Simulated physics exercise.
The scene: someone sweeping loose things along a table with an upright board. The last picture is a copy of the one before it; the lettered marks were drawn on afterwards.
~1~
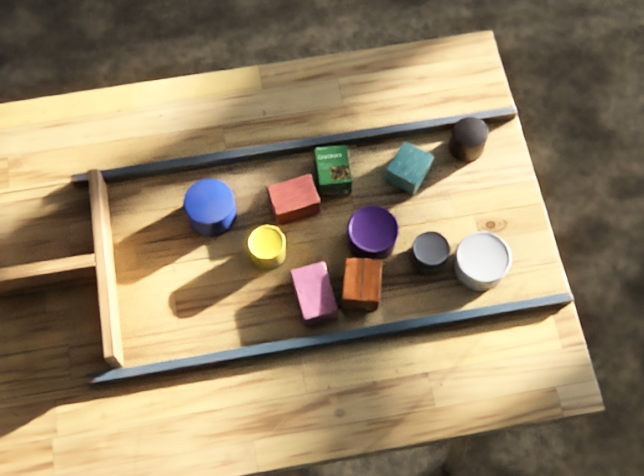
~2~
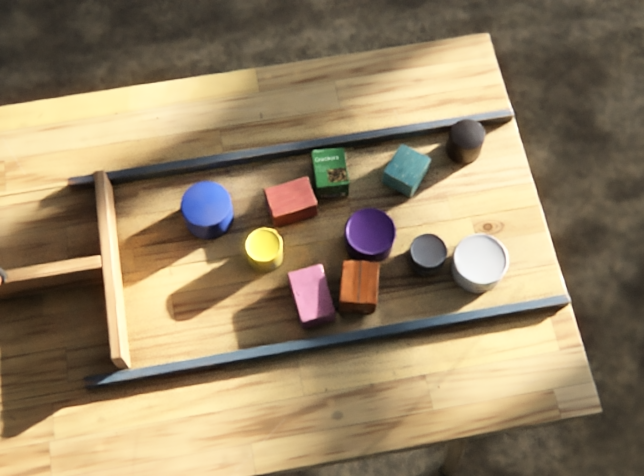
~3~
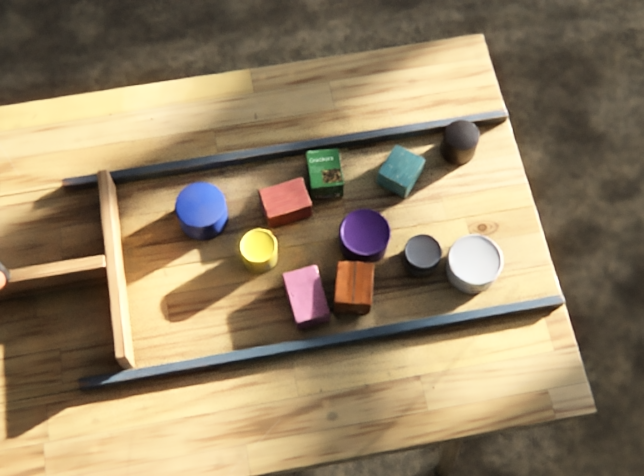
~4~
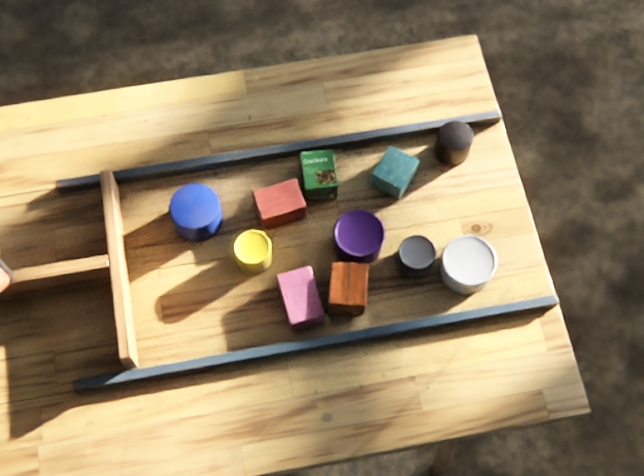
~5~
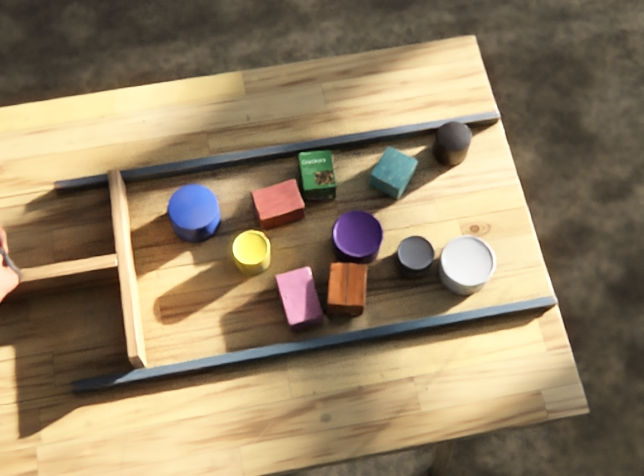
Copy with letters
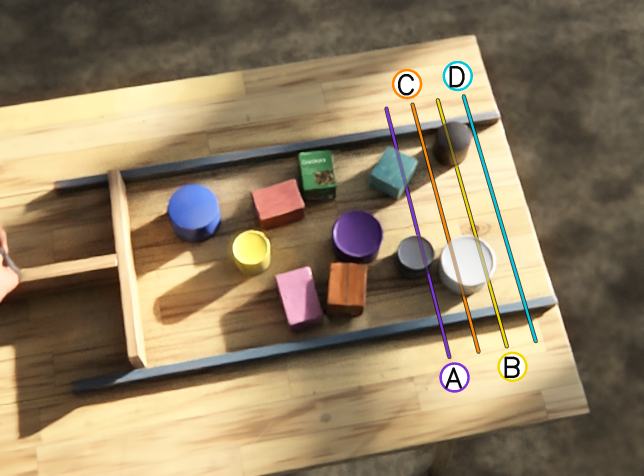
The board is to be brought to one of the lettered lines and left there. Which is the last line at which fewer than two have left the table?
No second one falls up to A.
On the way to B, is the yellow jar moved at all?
Yes.
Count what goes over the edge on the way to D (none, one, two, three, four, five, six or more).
Six or more.
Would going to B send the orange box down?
No.
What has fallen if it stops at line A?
It is the white tub.
On the copy, A at (416, 226); B at (470, 216); C at (444, 221); D at (498, 212).
On A. First, board (230, 241); green packet (331, 173); blue tin (255, 204).
Then, board (335, 223); white tub (483, 271); turquoise block (423, 177).
Finally, board (415, 209); white tub over the edge; black tin (507, 148); one fallen.
By contrast, B drops five; C drops four; D drops eight.
